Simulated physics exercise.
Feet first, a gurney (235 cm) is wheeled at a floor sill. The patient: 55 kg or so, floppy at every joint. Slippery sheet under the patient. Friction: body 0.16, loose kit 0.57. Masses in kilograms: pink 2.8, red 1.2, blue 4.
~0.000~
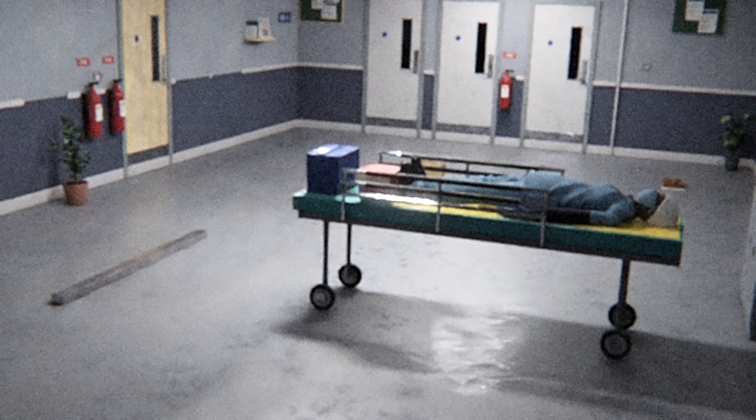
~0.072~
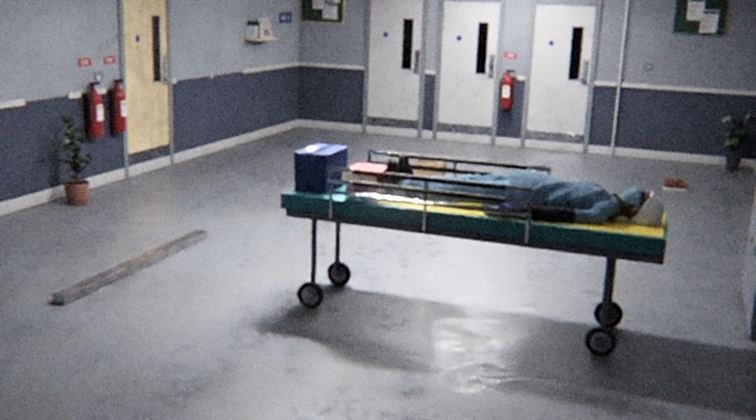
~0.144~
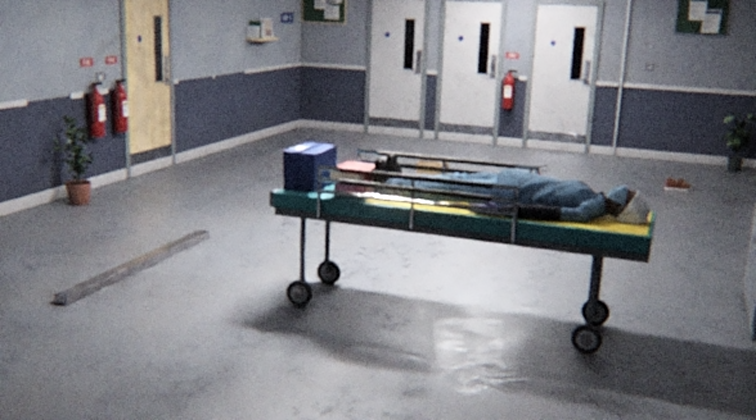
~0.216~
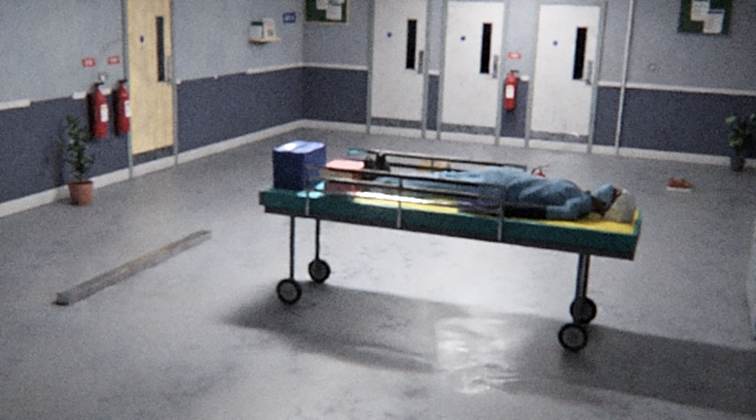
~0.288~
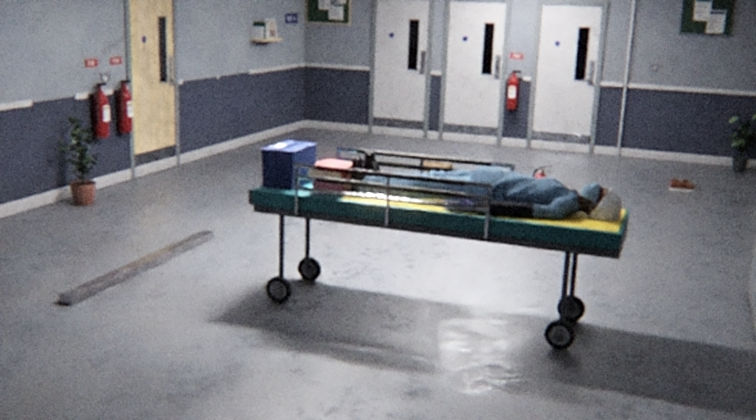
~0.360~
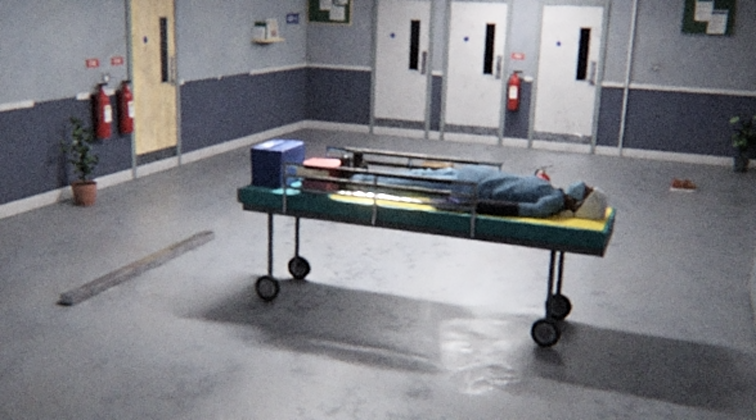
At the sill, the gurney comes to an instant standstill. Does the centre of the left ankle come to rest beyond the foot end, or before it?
The left ankle comes to rest before the foot end.
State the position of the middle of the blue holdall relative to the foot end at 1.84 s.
It is roughly 35 cm beyond the mark.
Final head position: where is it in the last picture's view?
It ends up around (364, 178), more or less.
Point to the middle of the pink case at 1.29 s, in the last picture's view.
Look around (174, 164) and it's there.
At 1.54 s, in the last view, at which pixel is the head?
The head is close to (374, 180).
Contact comes at 1.14 s.
After 1.29 s the left ankle is 57 cm short of the foot end, near (197, 167) in the last picture's view; the red folder 36 cm short of the foot end, tilted 0°.
After 1.54 s the left ankle is 38 cm short of the foot end, near (172, 165) in the last picture's view.
After 1.84 s the left ankle is 31 cm short of the foot end, near (162, 164) in the last picture's view.
When all is still (3.2 s), pink case stays on; red folder stays on; blue holdall drops off; left ankle stops short of the foot end.
